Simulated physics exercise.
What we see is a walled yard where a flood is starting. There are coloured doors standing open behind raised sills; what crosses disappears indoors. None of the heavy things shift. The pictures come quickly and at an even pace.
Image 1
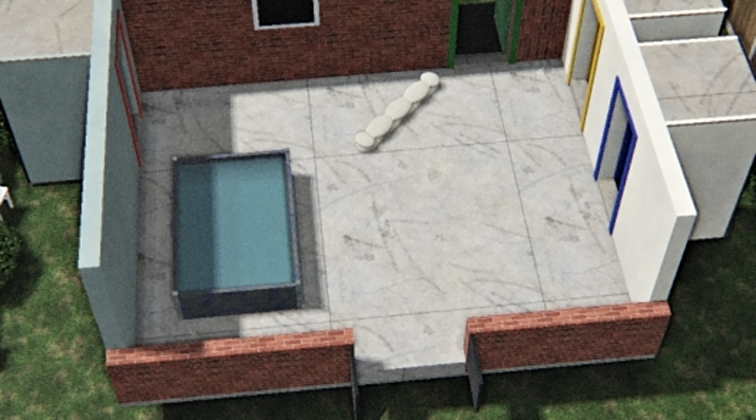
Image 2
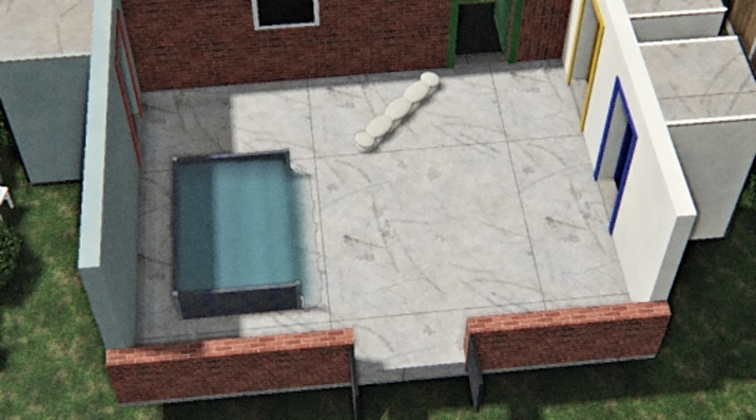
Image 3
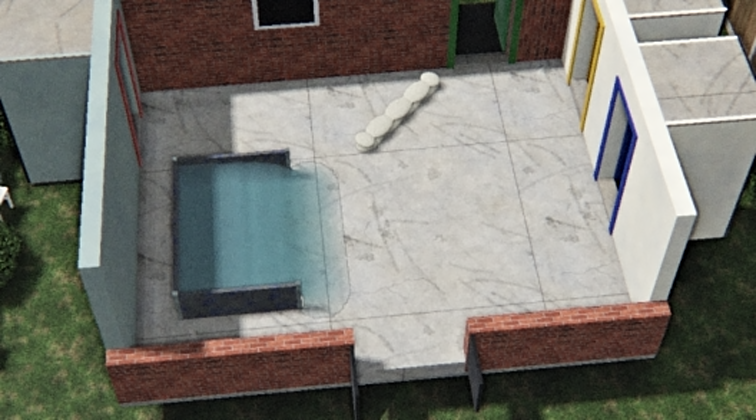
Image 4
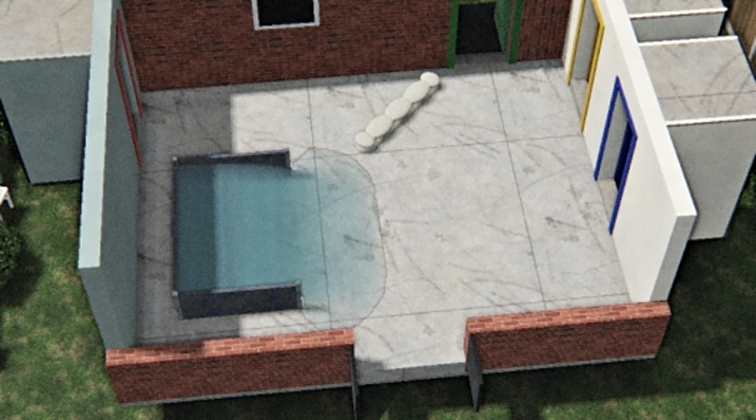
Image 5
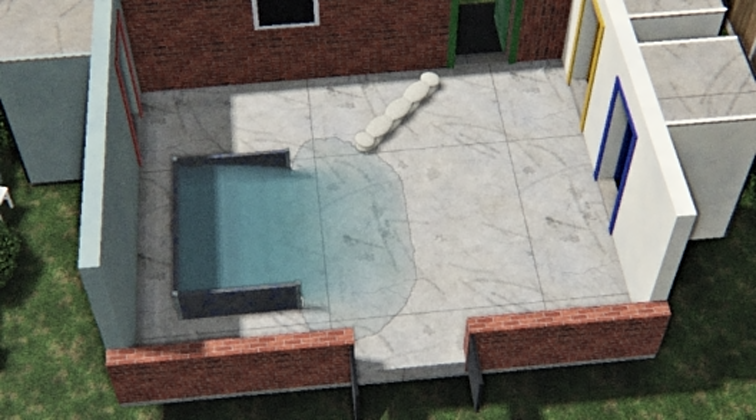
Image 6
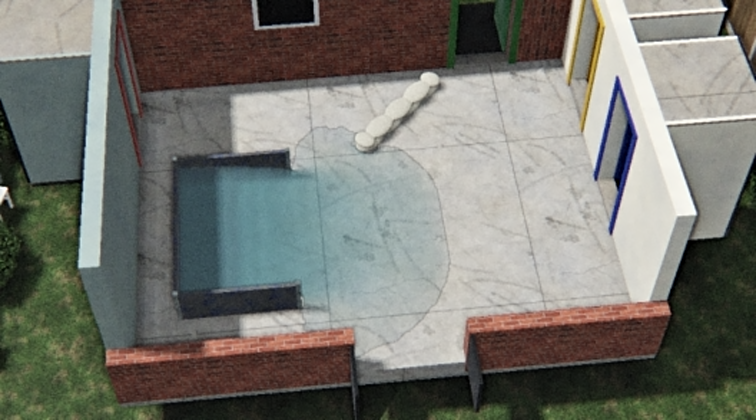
Water poured out through the open right side of a dark tank in a walled yard, spreading rightward across the pale stone floor in a widening sheet and reaching the near end of a row of sandbags.
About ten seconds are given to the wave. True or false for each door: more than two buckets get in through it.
The blue door: True; the green door: True; the red door: False; the yellow door: False.
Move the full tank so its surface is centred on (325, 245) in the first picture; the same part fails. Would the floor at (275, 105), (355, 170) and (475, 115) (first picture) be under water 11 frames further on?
In order: Untouched, untouched, submerged.
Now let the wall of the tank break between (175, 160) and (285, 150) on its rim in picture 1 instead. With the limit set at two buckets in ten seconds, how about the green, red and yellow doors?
Log - green keeps within bounds, red runs over the limit, yellow keeps within bounds.
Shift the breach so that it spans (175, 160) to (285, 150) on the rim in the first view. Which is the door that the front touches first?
It is the red-painted one.
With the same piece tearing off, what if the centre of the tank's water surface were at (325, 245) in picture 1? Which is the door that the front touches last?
Last of all, the one in red.
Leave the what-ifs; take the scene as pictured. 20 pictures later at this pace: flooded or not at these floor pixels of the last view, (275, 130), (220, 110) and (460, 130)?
In that order: Dry, no water, awash.
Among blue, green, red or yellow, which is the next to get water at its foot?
That would be the blue-painted one.
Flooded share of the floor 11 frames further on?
Around 60 in a hundred.
A moment on, water covers 45 % of the floor; the blue door not reached, the green door not reached, the red door not reached, the yellow door not reached.
Next, water covers 60 % of the floor; the blue door under two buckets in, the green door not reached, the red door not reached, the yellow door not reached.
Then, water covers 65 % of the floor; the blue door far over two buckets in, the green door wet at the sill, nothing in, the red door not reached, the yellow door wet at the sill, nothing in.
Later, water covers 70 % of the floor; the blue door far over two buckets in, the green door over two buckets in, the red door not reached, the yellow door wet at the sill, nothing in.
In the end, water covers 90 % of the floor; the blue door far over two buckets in, the green door far over two buckets in, the red door wet at the sill, nothing in, the yellow door wet at the sill, nothing in.
